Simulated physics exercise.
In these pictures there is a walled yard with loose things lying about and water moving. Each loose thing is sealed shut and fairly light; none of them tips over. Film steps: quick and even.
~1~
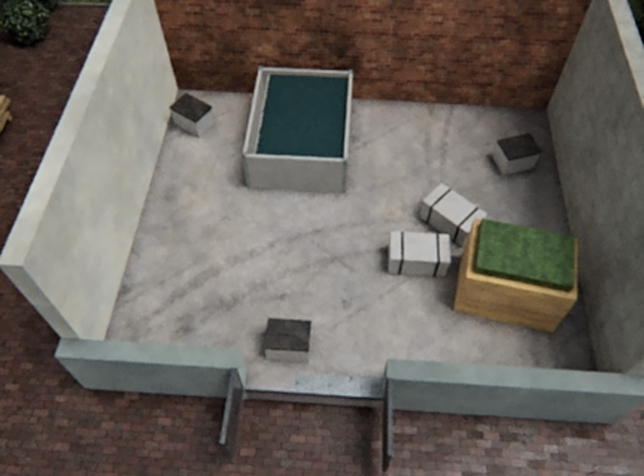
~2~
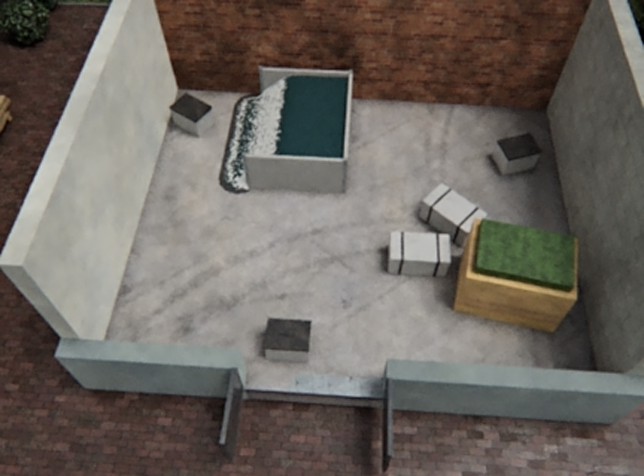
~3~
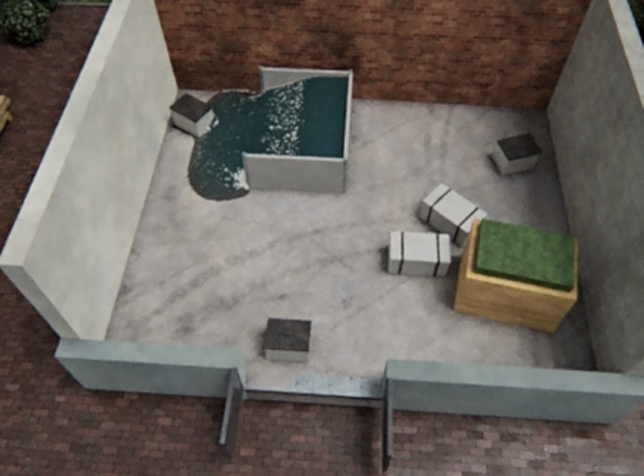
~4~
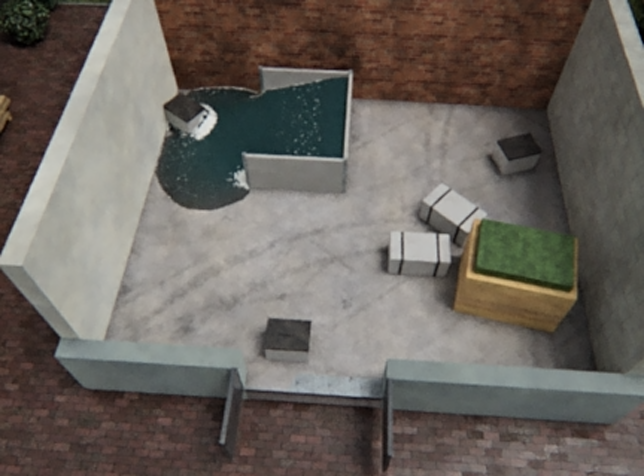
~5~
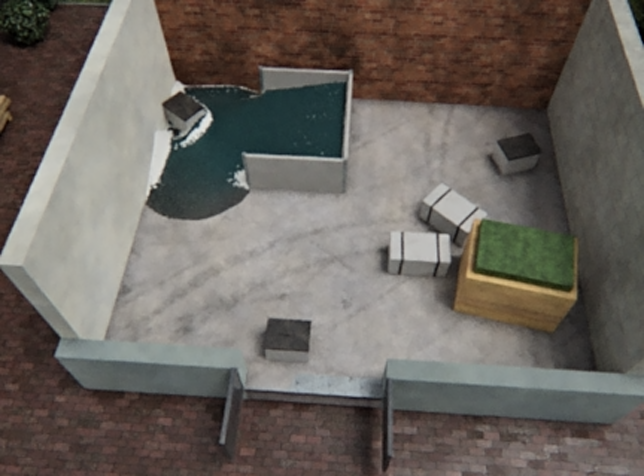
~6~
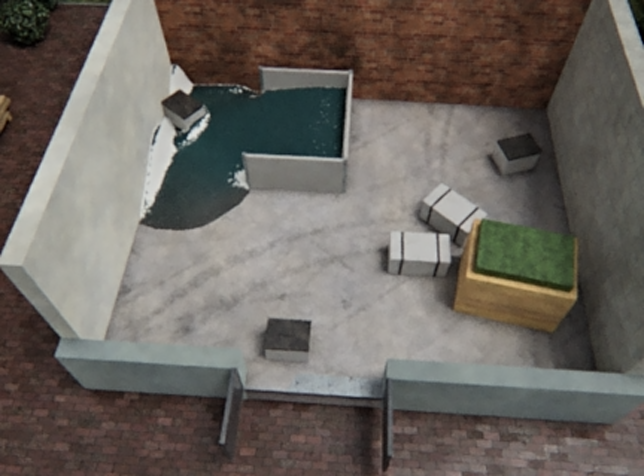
Dark green water bursts from the left side of a raised tank in a walled yard and spreads leftward across the pale floor. It surrounds a small dark-topped block, nudging it slightly, then foams white against the left wall, while the other blocks and the grass-topped wooden box stay still.
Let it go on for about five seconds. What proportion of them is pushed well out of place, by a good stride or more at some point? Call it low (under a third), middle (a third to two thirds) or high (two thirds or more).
Middle.
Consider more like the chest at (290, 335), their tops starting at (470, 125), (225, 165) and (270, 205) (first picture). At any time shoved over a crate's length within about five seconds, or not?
First remains in place, second driven off, third remains in place.
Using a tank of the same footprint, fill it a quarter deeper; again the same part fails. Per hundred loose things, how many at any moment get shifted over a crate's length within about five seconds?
By my count, 40 %.
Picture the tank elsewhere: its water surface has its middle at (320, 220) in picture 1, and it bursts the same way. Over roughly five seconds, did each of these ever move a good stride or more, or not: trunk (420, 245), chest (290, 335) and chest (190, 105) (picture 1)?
Well, in order they come out as stayed within it, moved that far and moved that far.
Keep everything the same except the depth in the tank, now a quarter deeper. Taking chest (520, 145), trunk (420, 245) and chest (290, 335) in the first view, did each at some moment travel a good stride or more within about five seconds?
The first one: Doesn't reach it. The second: Doesn't reach it. The third: Reaches it.
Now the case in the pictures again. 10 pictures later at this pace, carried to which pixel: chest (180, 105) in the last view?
Position: About (214, 153).
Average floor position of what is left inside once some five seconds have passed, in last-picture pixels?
(433, 256).
A moment on, 0 of 5 are well off their spots; 1 afloat.
Next, 1 of 5 are well off their spots; 1 afloat.
Later, 2 of 5 are well off their spots; 0 afloat.
In the end, 2 of 5 are well off their spots, and 2 have been at some point; 0 afloat.
